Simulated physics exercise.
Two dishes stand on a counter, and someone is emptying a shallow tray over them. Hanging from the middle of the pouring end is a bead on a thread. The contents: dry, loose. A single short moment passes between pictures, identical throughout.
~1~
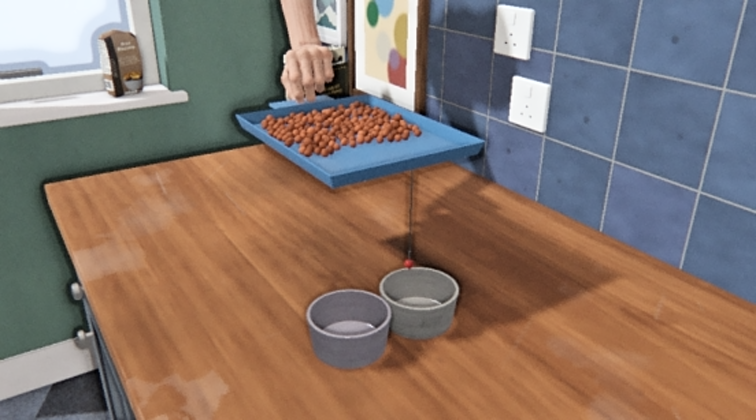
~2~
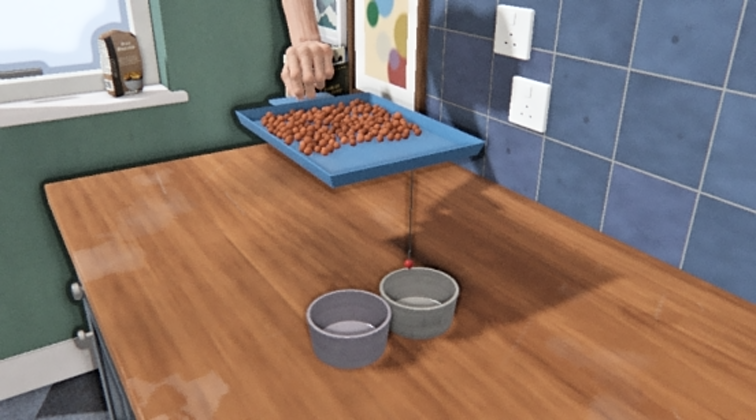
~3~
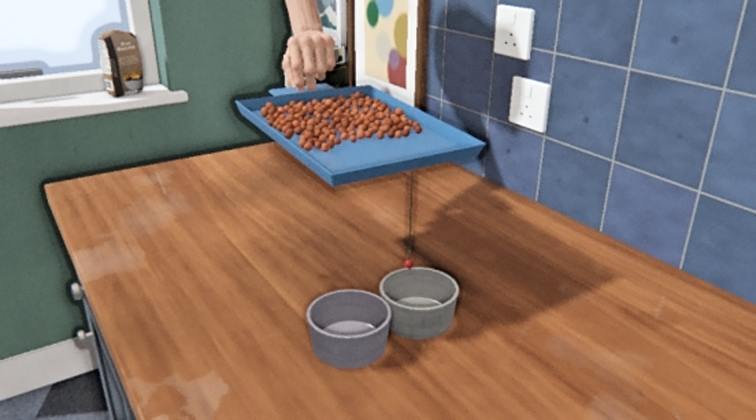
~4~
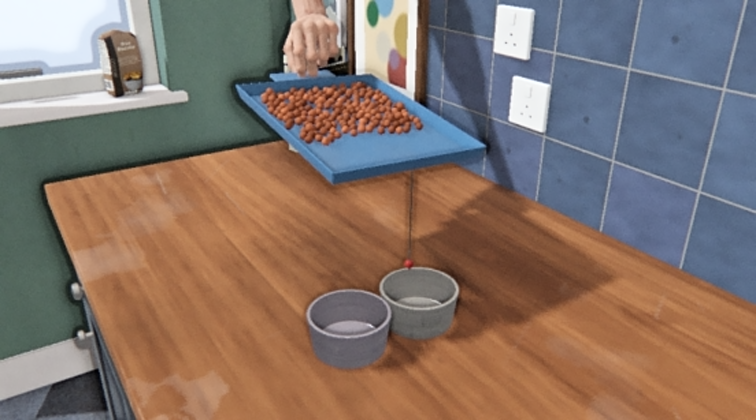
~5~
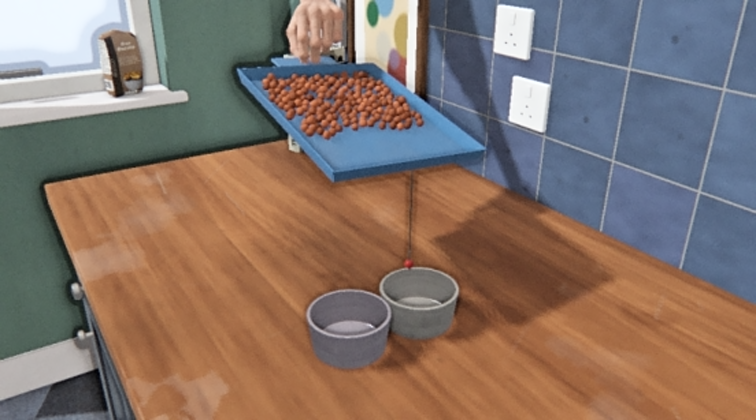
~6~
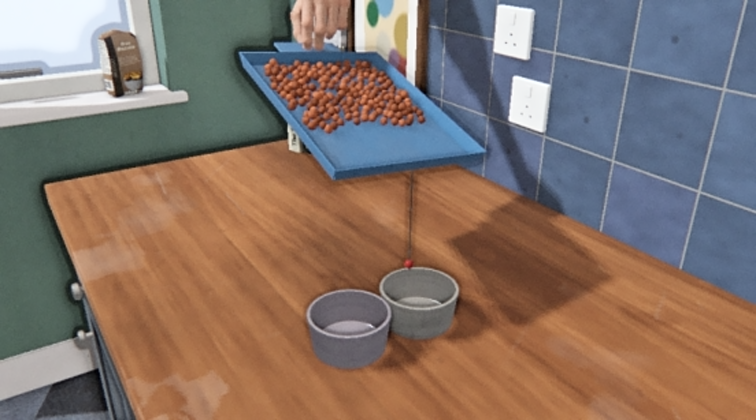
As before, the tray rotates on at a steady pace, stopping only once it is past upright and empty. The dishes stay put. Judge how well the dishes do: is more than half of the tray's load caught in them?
No - watching it, the dishes let slip most of it.
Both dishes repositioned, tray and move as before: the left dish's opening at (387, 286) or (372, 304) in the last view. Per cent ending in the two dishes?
Roughly 40 % and 30 %.
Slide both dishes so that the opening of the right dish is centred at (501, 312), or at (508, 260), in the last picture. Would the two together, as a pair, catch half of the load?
Result, first setup: A minority share; second setup: A majority share.
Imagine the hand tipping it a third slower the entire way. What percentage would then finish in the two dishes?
About 20 %.
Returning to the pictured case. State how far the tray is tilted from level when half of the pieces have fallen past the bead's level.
Approx. 110° from level.
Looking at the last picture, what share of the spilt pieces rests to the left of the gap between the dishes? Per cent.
Around 0 per cent, I reckon.
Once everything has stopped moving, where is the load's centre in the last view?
Near pixel (481, 305).
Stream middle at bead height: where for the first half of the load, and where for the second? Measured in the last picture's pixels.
First part (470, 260), rest (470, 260).
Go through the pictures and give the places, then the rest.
The first frame shows corners of the pouring end near (333, 173) and (478, 141), level; middle of the load near (342, 126), clay pellets; left dish near (371, 347); right dish near (442, 318); bead on its thread near (409, 264).
The second frame shows corners of the pouring end near (333, 173) and (478, 141), level; middle of the load near (342, 124).
The third frame shows corners of the pouring end near (334, 172) and (479, 143), tipped barely, lowest at the right corner; middle of the load near (339, 114).
The fourth frame shows corners of the pouring end near (335, 170) and (480, 145), tipped a little, lowest at the right corner; middle of the load near (340, 105).
The fifth frame shows corners of the pouring end near (336, 168) and (480, 147), tipped a little, lowest at the right corner; middle of the load near (342, 96).
The sixth frame shows corners of the pouring end near (337, 167) and (480, 149), tipped clearly, lowest at the right corner; middle of the load near (344, 87); left dish near (371, 347); right dish near (442, 318).
Shortly afterwards, tray tipped steeply; all but a few on the tray; a little in the air.
Next, tray tipped right over; near two thirds on the tray; a little in the right dish; near a quarter outside both; a little in the air.
Some moments later, tray tipped past a quarter turn; near a quarter in the right dish; the bulk outside both.
In the end, tray tipped past a quarter turn; none at all in the left dish; near a quarter in the right dish; the bulk outside both.
